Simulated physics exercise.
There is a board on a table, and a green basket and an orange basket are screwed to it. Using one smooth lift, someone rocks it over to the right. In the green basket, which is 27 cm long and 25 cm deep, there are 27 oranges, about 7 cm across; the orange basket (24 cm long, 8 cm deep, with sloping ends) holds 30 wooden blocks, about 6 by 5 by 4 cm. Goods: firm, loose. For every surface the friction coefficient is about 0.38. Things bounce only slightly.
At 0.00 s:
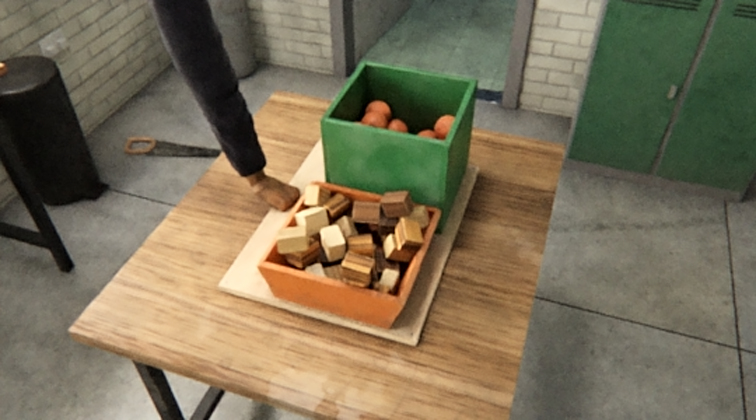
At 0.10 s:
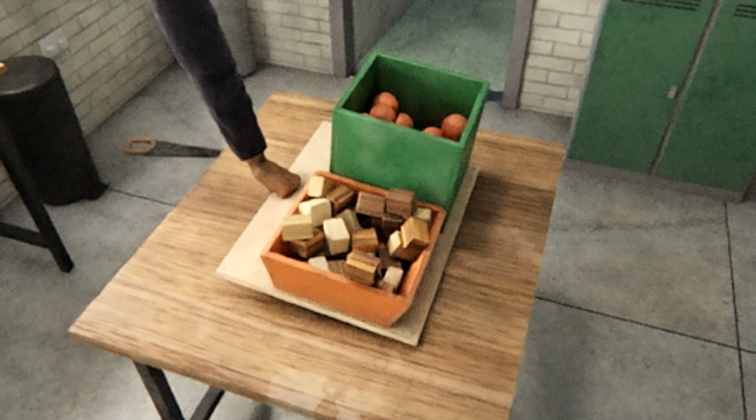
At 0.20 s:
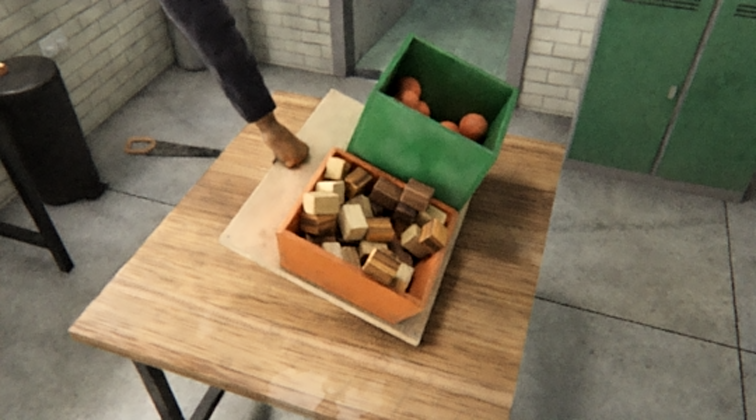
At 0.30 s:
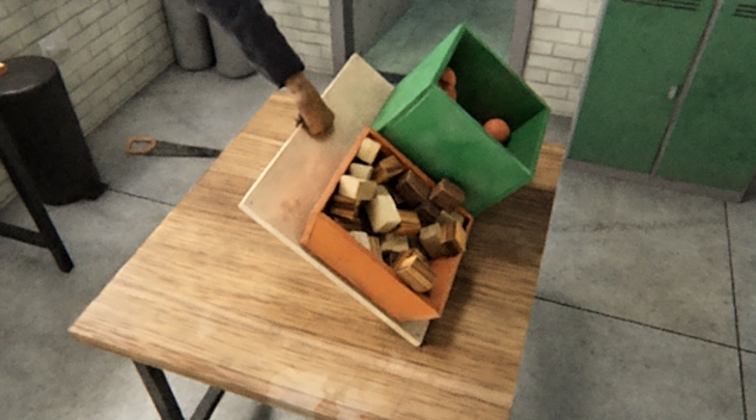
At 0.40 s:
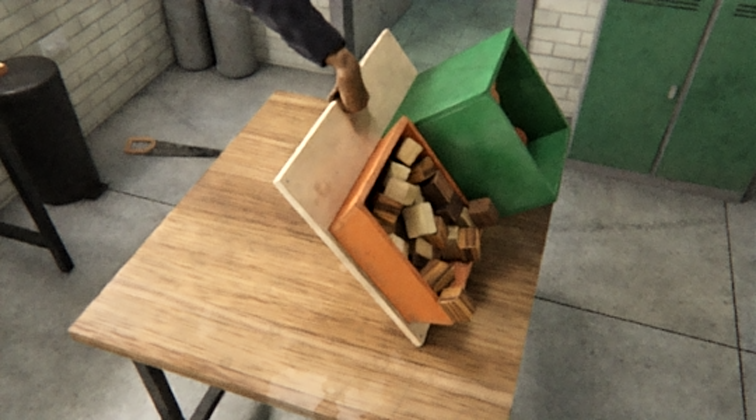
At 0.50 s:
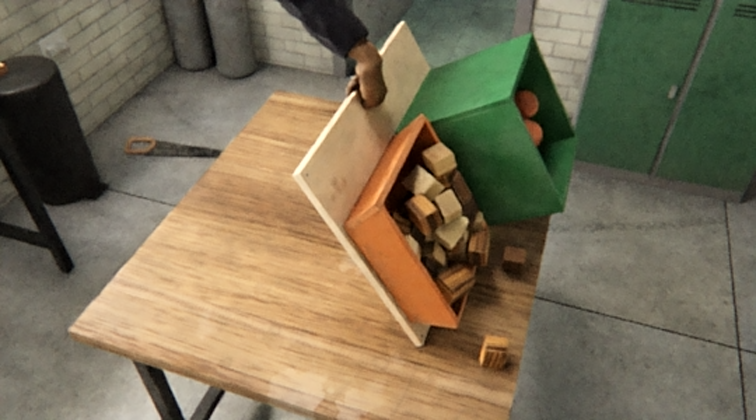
An arm in a dark sleeve reaches over a wooden table in a room with pale brick walls and green lockers, seen from above by a still camera. On a pale board sit a green basket of oranges, behind, and an orange basket of wooden blocks, in front. The hand lifts the board's left side, tilting everything steeply rightward, the contents shift, and two blocks drop onto the table.
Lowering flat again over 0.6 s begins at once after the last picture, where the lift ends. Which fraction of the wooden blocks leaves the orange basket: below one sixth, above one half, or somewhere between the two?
Kept: Half up to five sixths.
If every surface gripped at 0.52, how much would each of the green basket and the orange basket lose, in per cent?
Then the green basket sheds 0 per cent, while the orange basket sheds 40 per cent.
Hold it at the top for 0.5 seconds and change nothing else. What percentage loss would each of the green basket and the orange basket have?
Green basket 0%, orange basket 30%.
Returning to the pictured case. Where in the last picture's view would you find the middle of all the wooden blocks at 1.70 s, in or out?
Roughly at (385, 264).
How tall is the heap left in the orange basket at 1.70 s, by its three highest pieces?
It reaches close to 9 cm.
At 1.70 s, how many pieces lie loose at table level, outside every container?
About 8.
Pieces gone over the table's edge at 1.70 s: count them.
It comes to near 2.
After 0.69 s, tilt 45°; 0 of 27 out of the green basket and 5 of 30 out of the orange basket.
After 0.93 s, tilt 12°; 0 of 27 out of the green basket and 9 of 30 out of the orange basket.
After 1.27 s, tilt 0°; 0 of 27 out of the green basket and 9 of 30 out of the orange basket.
Final count (at 1.70 s), 0 of 27 out of the green basket and 9 of 30 out of the orange basket. Asked share, 9 of 30, 30 per cent.
